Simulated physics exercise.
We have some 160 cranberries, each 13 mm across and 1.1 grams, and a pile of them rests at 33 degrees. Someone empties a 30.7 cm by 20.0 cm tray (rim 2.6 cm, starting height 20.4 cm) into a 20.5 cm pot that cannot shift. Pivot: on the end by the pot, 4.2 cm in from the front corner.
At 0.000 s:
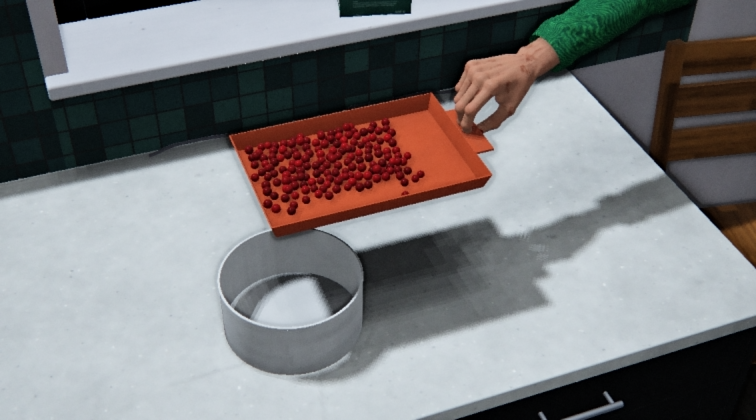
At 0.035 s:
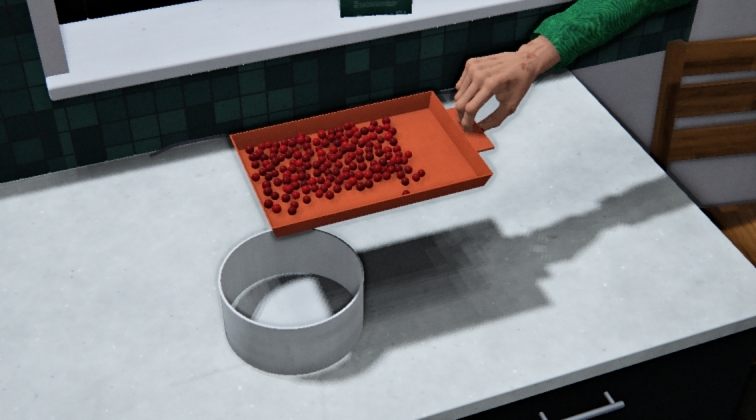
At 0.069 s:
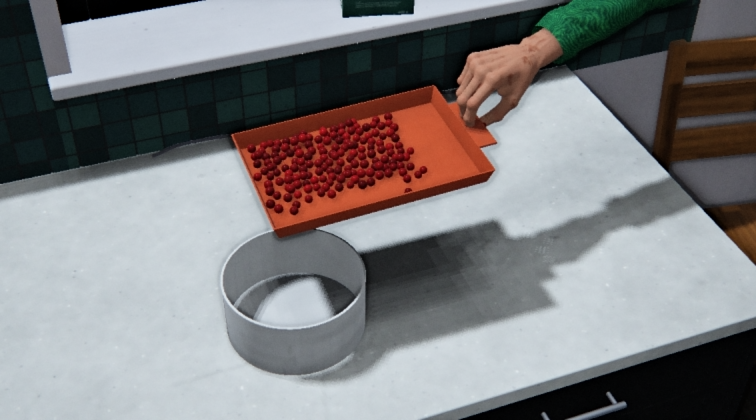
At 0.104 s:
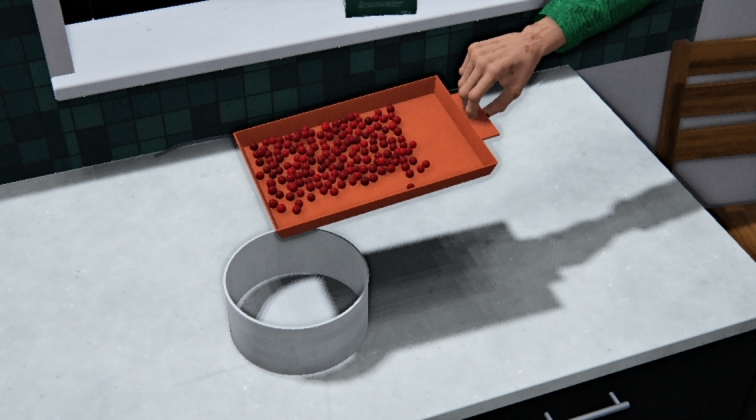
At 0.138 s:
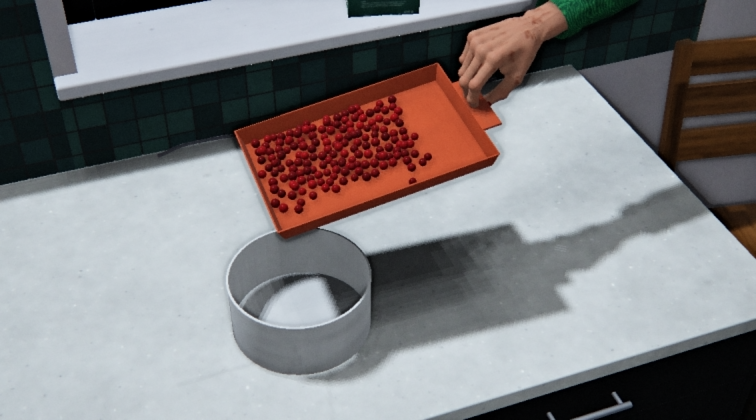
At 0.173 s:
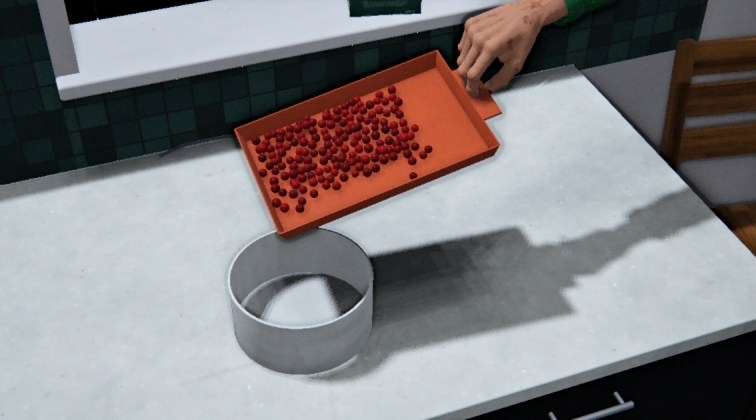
A hand in a green sleeve grips the handle of an orange tray at the upper right, seen from above at an angle over a pale kitchen counter. Small dark red berries cover much of the tray, above a round light-grey pot, with green wall tiles behind and a wooden chair at right. The hand lifts the handle end slightly, tilting the tray down toward the left, while the berries barely shift and the view drifts very slightly.
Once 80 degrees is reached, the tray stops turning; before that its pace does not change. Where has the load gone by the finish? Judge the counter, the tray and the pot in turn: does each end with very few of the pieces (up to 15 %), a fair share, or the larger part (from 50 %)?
Counter: A fair share. Left on the tray: Very few. Pot: The larger part.
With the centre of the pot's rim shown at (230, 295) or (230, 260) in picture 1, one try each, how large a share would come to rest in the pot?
About 95 percent the first time and about 45 percent the second.
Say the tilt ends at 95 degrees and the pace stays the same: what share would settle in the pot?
65 percent.
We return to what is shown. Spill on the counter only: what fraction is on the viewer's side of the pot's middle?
90 %.
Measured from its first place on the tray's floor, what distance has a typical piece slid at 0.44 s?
Displacement on the tray: About 4 cm.
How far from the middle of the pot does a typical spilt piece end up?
Close to 22 cm, give or take.
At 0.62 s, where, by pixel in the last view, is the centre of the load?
Expected load position: Near (278, 185).
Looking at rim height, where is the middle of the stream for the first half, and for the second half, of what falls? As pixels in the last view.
(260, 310) or so first, later (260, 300).
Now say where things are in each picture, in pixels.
Tray tilt 0 degrees, front corners at (276, 223) and (485, 173); middle of the pieces at (333, 159); pot at (291, 275), in the first frame.
Tray tilt 1 degrees, front corners at (276, 223) and (485, 171); middle of the pieces at (333, 158), in the second frame.
Tray tilt 2 degrees, front corners at (278, 224) and (488, 167); middle of the pieces at (335, 156), in the third frame.
Tray tilt 6 degrees, front corners at (280, 225) and (490, 161), lowest corner left front; middle of the pieces at (337, 152), in the fourth frame.
Tray tilt 10 degrees, front corners at (282, 226) and (492, 152), lowest corner left front; middle of the pieces at (339, 147), in the fifth frame.
Tray tilt 14 degrees, front corners at (283, 228) and (492, 143), lowest corner left front; middle of the pieces at (339, 142); pot at (301, 275). The tray's pace is about 125 degrees a second, in the sixth frame.
After 0.44 s, tilt 47 degrees; the tray holds 100 %, the pot 0 %.
Then, at 0.62 s, tilt 69 degrees; the tray holds 100 %, the pot 0 %.
Then, at 0.92 s, tilt 80 degrees; the tray holds 45 %, the pot 20 %.
In the end, at 2.3 s, counter 30 %, tray 5 %, pot 65 %.
